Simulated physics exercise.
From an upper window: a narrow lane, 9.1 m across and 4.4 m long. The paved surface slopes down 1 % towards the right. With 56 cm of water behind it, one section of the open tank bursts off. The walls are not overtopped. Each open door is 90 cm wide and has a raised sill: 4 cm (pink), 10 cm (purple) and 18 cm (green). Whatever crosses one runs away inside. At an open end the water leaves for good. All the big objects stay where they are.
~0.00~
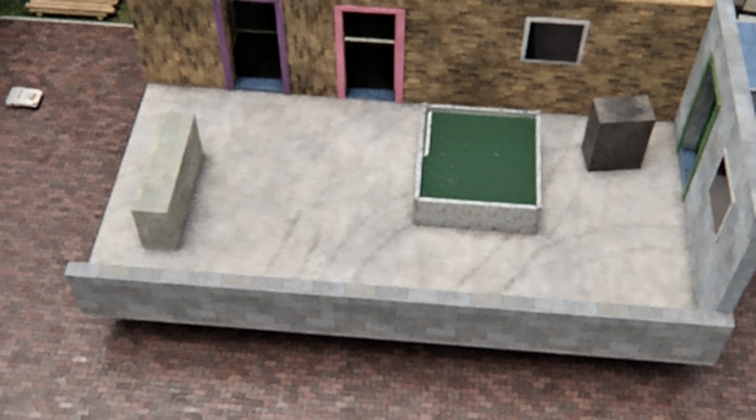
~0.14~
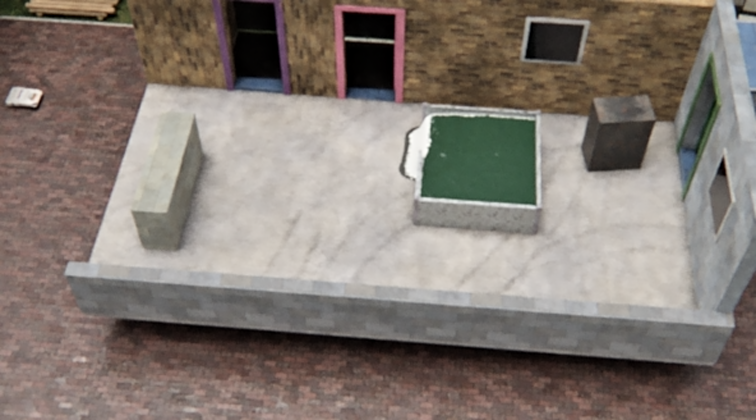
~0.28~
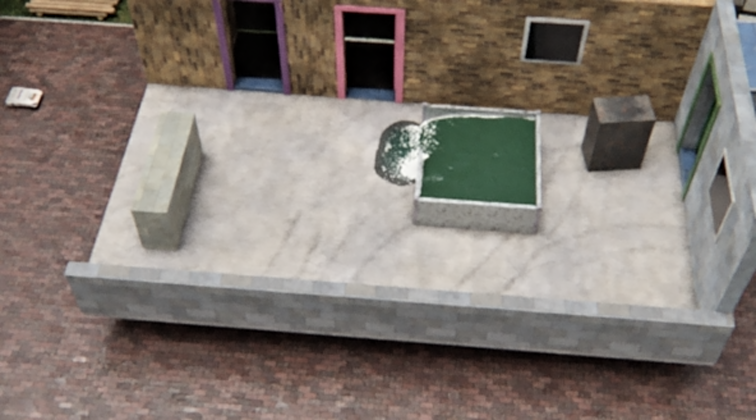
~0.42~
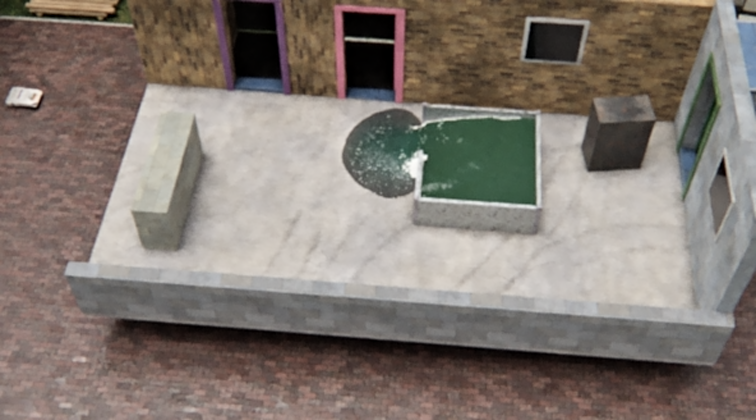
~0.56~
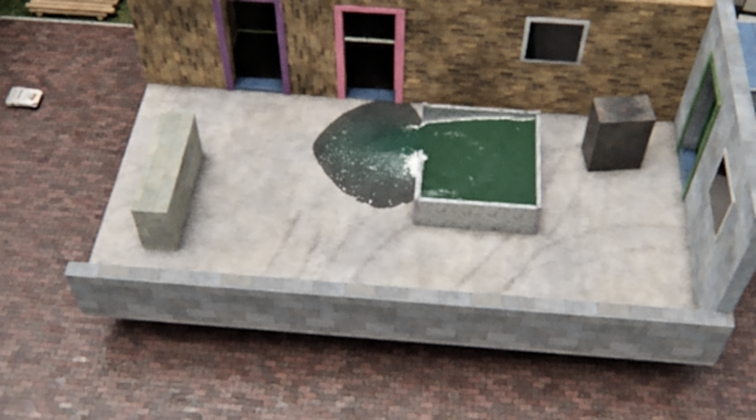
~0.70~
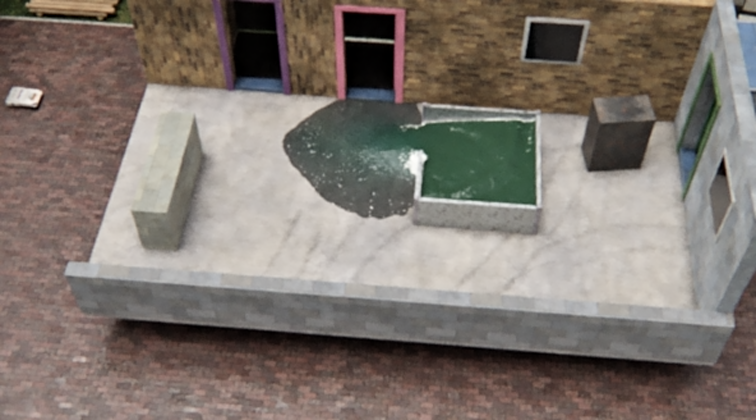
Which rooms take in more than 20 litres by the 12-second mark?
The water let in: At the pink door it goes over the limit; at the purple door it does not reach the limit; at the green door it does not reach the limit.
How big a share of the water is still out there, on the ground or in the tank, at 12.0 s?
Some 50 per cent remains.
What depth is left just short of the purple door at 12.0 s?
Some 4.5 cm.
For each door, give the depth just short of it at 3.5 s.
Depths in cm: Pink 4, purple 8, green 0.
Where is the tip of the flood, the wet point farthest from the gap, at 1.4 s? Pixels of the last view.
At about (180, 126).
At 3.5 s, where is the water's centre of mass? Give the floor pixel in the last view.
Near (379, 173).
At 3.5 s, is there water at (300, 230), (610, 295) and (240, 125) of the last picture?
In that order: Flooded, not reached, under water.
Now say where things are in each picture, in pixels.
In the first frame, the open tank at (479, 157) is whole and still, 56 cm deep.
In the second frame, water pours out at (423, 147) and has run 0.5 m, to (412, 176); deepest outside 28 cm, 56 cm at the open tank's back.
In the third frame, the front is at (380, 171), 0.8 m from the gap at (423, 147); 0.8 m2 of floor is under water; 56 cm left at the back of the open tank.
In the fourth frame, the front is at (347, 155), 1.3 m from the gap at (423, 148); 1.8 m2 of floor is under water; 56 cm left at the back of the open tank.
In the fifth frame, the front is at (319, 150), 1.8 m from the gap at (423, 148); 2.8 m2 of floor is under water; 56 cm left at the back of the open tank.
In the sixth frame, water pours out at (423, 147) and has run 2.3 m, to (294, 135); deepest outside 31 cm, 54 cm at the open tank's back.
After 1.4 s water covers 25 % of the floor and is deepest (33 cm) near (418, 152); pink door 5 cm at the sill, 11 L in, purple door 7 cm at the sill, 0 L in, green door not reached.
After 2.2 s water covers 35 % of the floor and is deepest (25 cm) near (418, 152); pink door 4 cm at the sill, 59 L in, purple door 10 cm at the sill, 0 L in, green door not reached.
After 3.5 s water covers 40 % of the floor and is deepest (19 cm) near (418, 152); pink door 4 cm at the sill, 101 L in, purple door 8 cm at the sill, 0 L in, green door not reached.
After 7.0 s water covers 55 % of the floor and is deepest (10 cm) near (418, 152); pink door 6 cm at the sill, 143 L in, purple door 4 cm at the sill, 0 L in, green door not reached.
After 12.0 s water covers 75 % of the floor and is deepest (6 cm) near (418, 152); pink door 4 cm at the sill, 153 L in, purple door 4 cm at the sill, 0 L in, green door not reached.
